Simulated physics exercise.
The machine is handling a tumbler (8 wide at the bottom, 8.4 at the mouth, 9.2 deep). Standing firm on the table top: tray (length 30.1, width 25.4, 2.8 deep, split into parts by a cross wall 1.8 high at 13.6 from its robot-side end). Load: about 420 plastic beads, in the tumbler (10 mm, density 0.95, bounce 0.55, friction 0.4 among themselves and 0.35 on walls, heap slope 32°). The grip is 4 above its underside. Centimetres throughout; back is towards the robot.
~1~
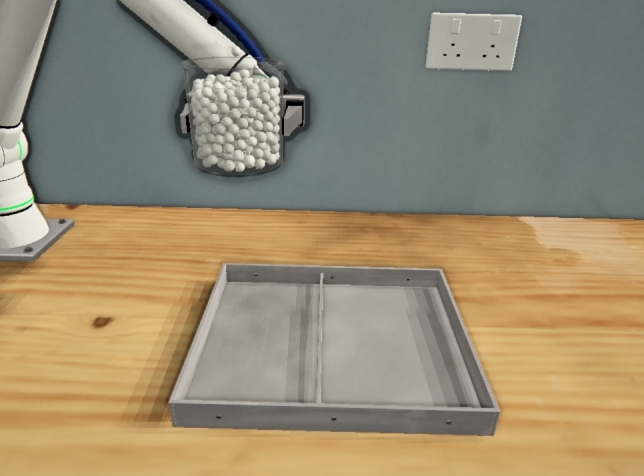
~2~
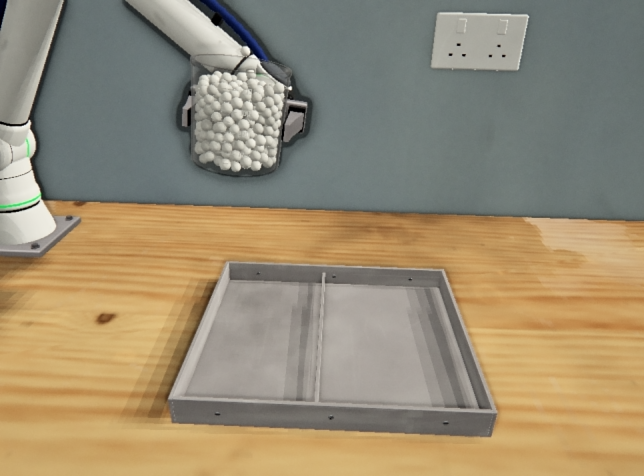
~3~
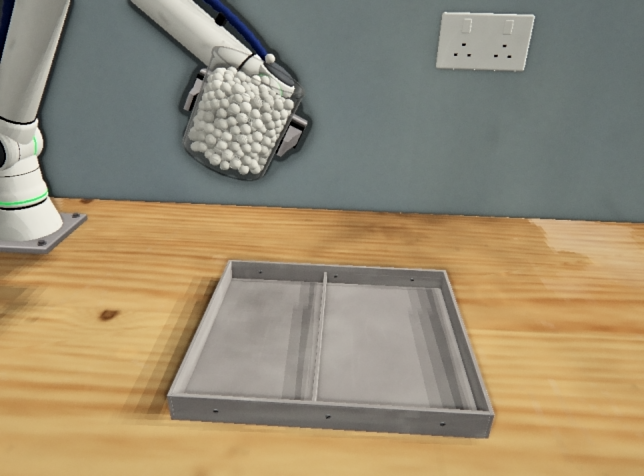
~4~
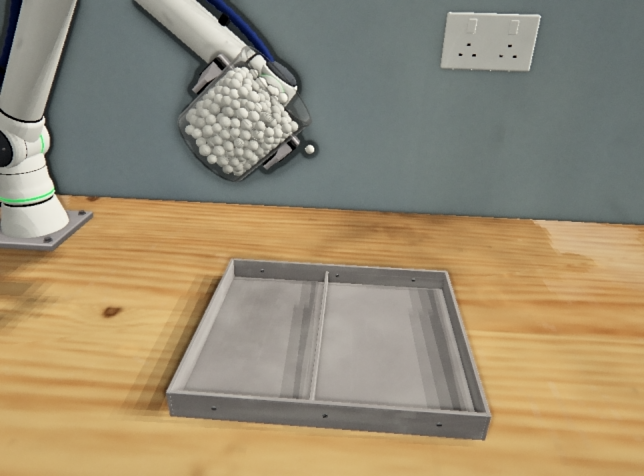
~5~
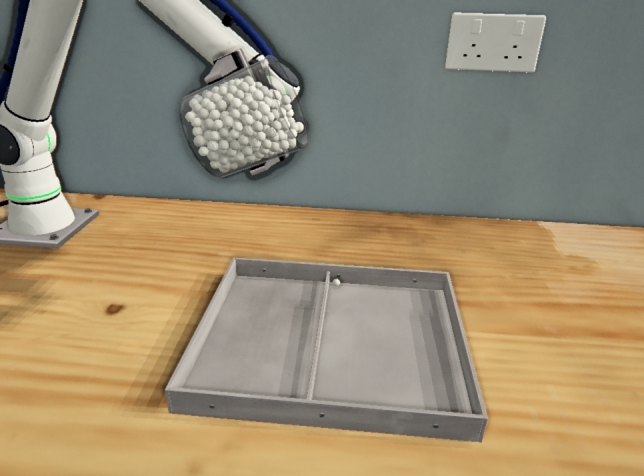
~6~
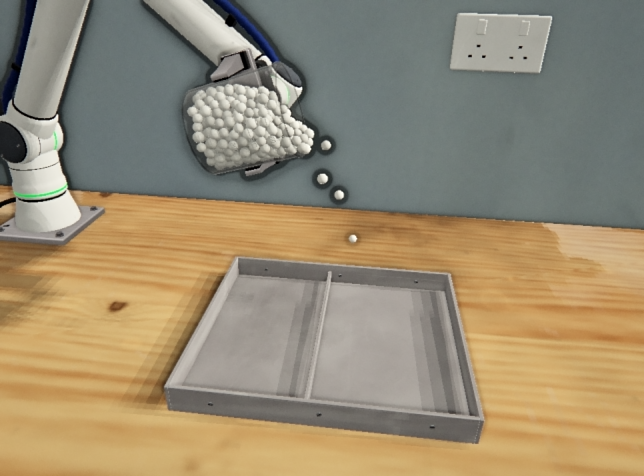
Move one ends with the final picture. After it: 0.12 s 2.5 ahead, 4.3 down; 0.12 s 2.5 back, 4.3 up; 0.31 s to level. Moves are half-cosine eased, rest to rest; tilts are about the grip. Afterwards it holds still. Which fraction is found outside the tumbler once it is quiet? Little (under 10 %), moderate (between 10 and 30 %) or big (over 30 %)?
A moderate share, between 10 and 30 %, ends outside the tumbler.
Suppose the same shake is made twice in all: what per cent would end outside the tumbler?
Then about 25 per cent.
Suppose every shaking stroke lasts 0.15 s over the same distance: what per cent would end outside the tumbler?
Then about 10 per cent.
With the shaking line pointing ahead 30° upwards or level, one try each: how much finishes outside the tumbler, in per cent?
Some 70 and 50 per cent.
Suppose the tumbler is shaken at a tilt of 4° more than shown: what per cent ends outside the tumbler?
About 20 per cent.
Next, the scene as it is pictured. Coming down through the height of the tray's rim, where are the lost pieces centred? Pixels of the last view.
Near (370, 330).
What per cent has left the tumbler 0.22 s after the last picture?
Some 10 per cent.
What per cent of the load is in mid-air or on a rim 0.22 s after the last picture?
About 7 per cent.
Then, 0.22 s later, tilted 73° forward, highest piece 29 above the table; 380 in the tumbler, 8 in the far-side part, 28 in flight or on a rim.
Then, 0.44 s later, tilted 20° forward, highest piece 31 above the table; 358 in the tumbler, 48 in the far-side part, 2 in the robot-side part, 8 in flight or on a rim.
Then, 0.75 s later, level, highest piece 30 above the table; 358 in the tumbler, 53 in the far-side part, 2 on the table or floor, 1 in the robot-side part, 2 in flight or on a rim.
Then, 1.80 s later, level, highest piece 30 above the table; 358 in the tumbler, 55 in the far-side part, 2 on the table or floor, 1 in the robot-side part.
At rest, 358 in the tumbler, 55 in the far-side part, 2 on the table or floor, 1 in the robot-side part. That is 14 % outside the tumbler.
